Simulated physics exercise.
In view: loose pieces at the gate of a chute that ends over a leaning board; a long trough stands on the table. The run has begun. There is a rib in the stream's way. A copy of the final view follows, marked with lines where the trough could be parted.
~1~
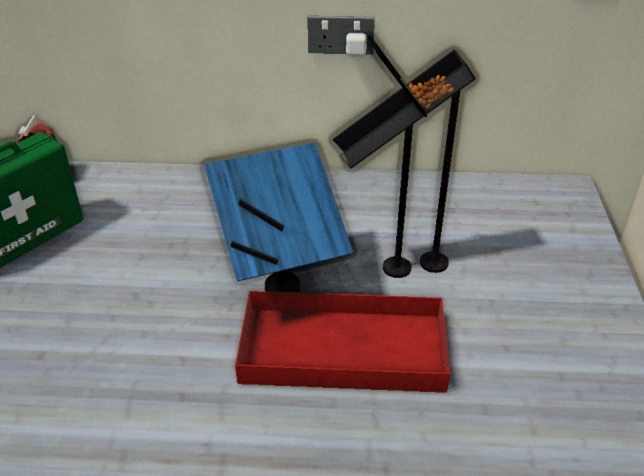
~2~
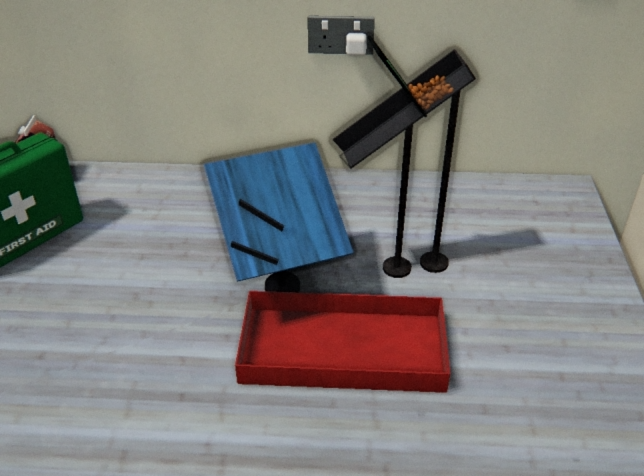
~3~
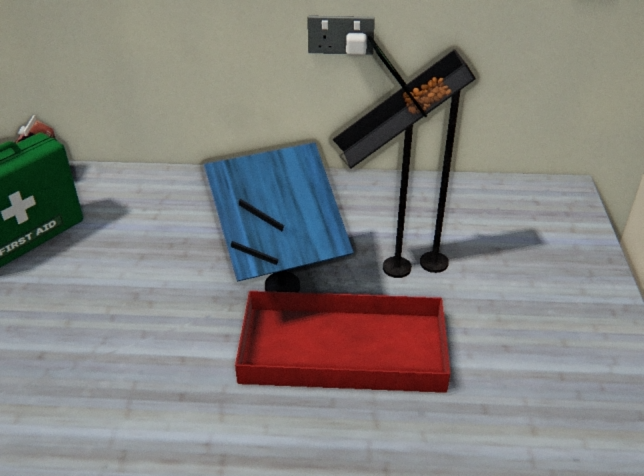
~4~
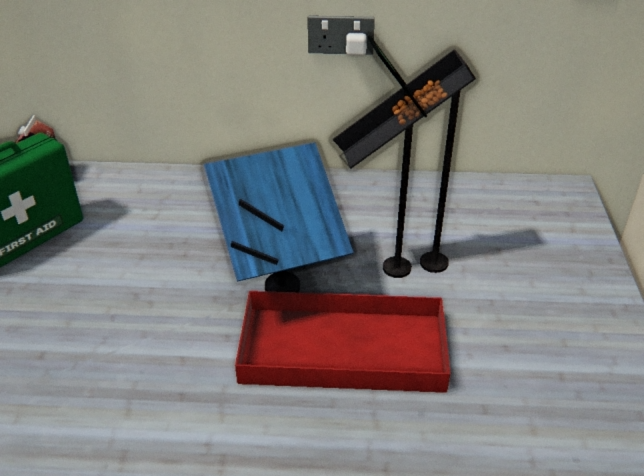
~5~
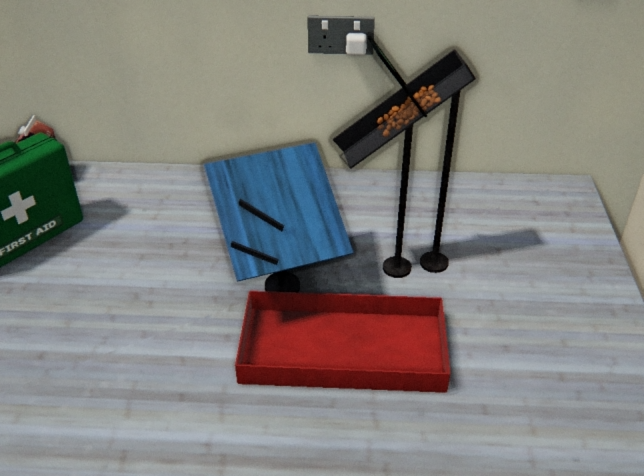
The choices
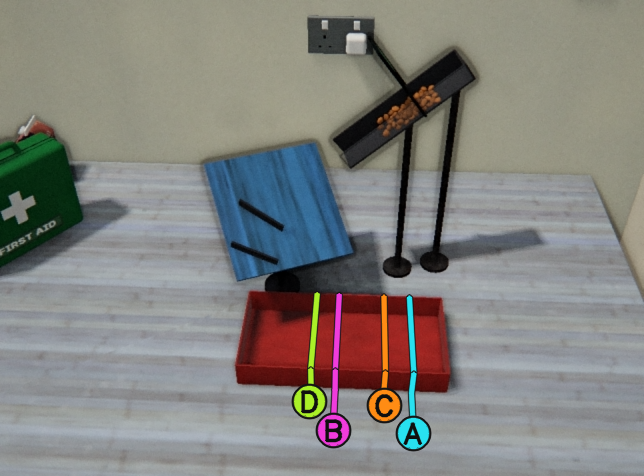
A still camera looks down at a pale, wood-grained tabletop against a plain wall with a socket. A long red trough sits empty at the front, below a tilted blue board with two dark ribs, while a sloping black chute stands on thin legs at right and a green first-aid case at left. Small orange-brown pieces bunched high in the chute slide down leftward, spreading along its channel.
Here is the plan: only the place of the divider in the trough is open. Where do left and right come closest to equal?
I would pick line D.
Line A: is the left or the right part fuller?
The left side.
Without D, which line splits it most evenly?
Line B.
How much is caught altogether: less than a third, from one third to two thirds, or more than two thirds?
About that: More than two thirds.
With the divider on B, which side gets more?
The left side.
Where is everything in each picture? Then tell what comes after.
Load behind the gate (430, 91), bits of cat kibble; lip of the chute (347, 160), sloping fairly steeply, in the first picture.
Middle of the board (278, 208), tilted fairly steeply; middle of its low edge (297, 267); of its high edge (261, 153), in the second picture.
Front corners of the trough (236, 365) and (449, 374), empty; front of the load (411, 109), in the third picture.
Middle of the load (421, 99); its front (400, 118), roughly a quarter of the way to the lip; rib from (232, 242) to (278, 260); rib from (240, 199) to (284, 226), in the fourth picture.
Middle of the load (412, 106); its front (381, 127), roughly half of the way to the lip, in the fifth picture.
On the marked copy, line A crosses the front rim at (413, 372); line B crosses the front rim at (335, 369); line C crosses the front rim at (385, 371); line D crosses the front rim at (310, 368).
With A, of what is caught, every piece on the left of the divider, not one piece on the right.
With B, of what is caught, the larger part on the left of the divider, about a tenth on the right.
With C, of what is caught, every piece on the left of the divider, not one piece on the right.
With D, of what is caught, roughly half on the left of the divider, roughly half on the right.
